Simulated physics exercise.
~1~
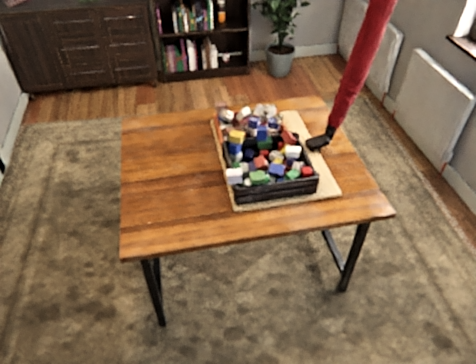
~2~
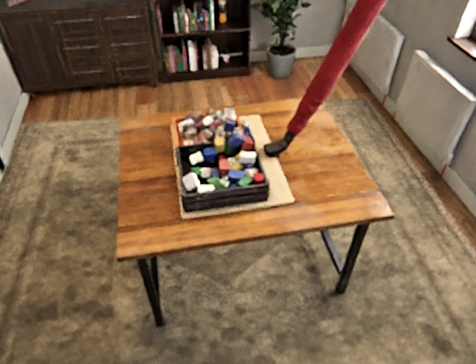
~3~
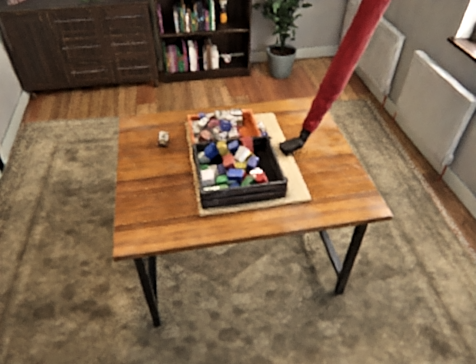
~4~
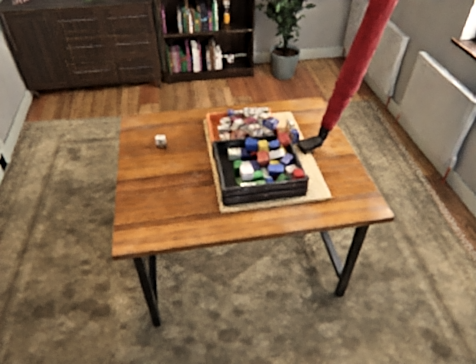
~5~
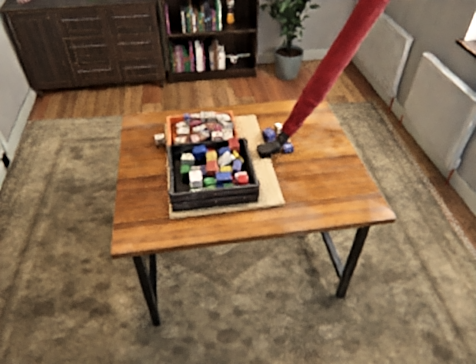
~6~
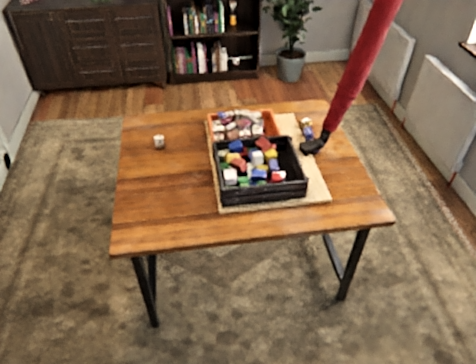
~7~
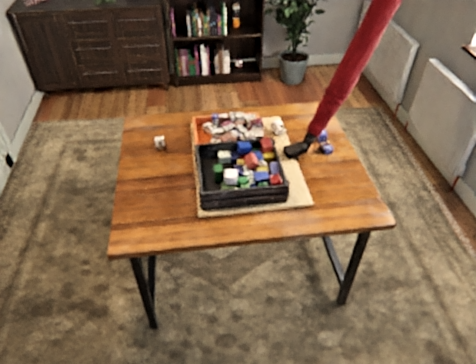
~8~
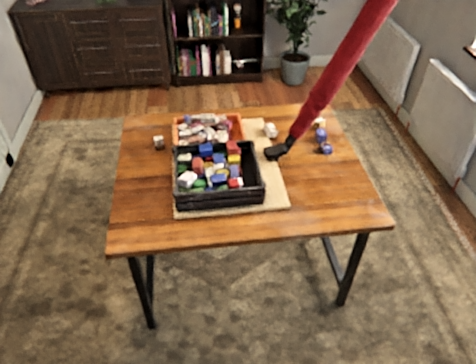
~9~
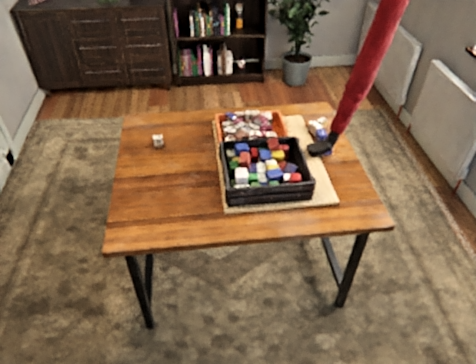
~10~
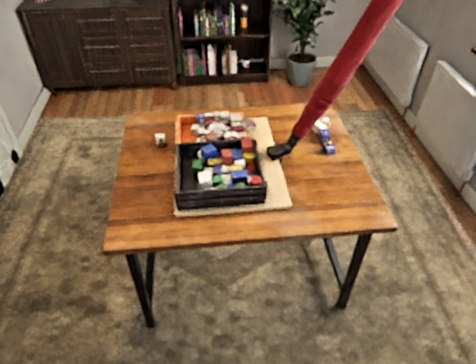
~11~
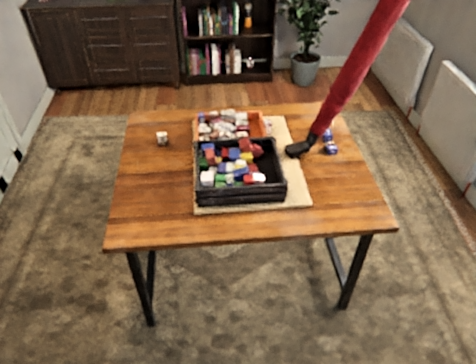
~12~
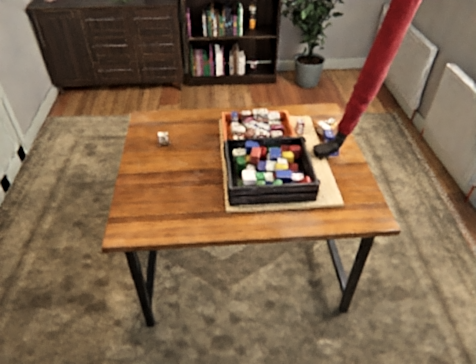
To begin with, a black basket of colourful toy bricks and an orange basket of small cartons sit on a board atop a wooden table, with a long red arm reaching in from the upper right. The board slides left, then right, and a small carton ends up alone on the table to the left. As the shaking continues left and right, more pieces spill beyond the right side of the board. The lone carton stays put while the baskets keep shifting. Finally, the board is at the right, the black basket still full of bricks, with a few pieces lying outside the orange one.
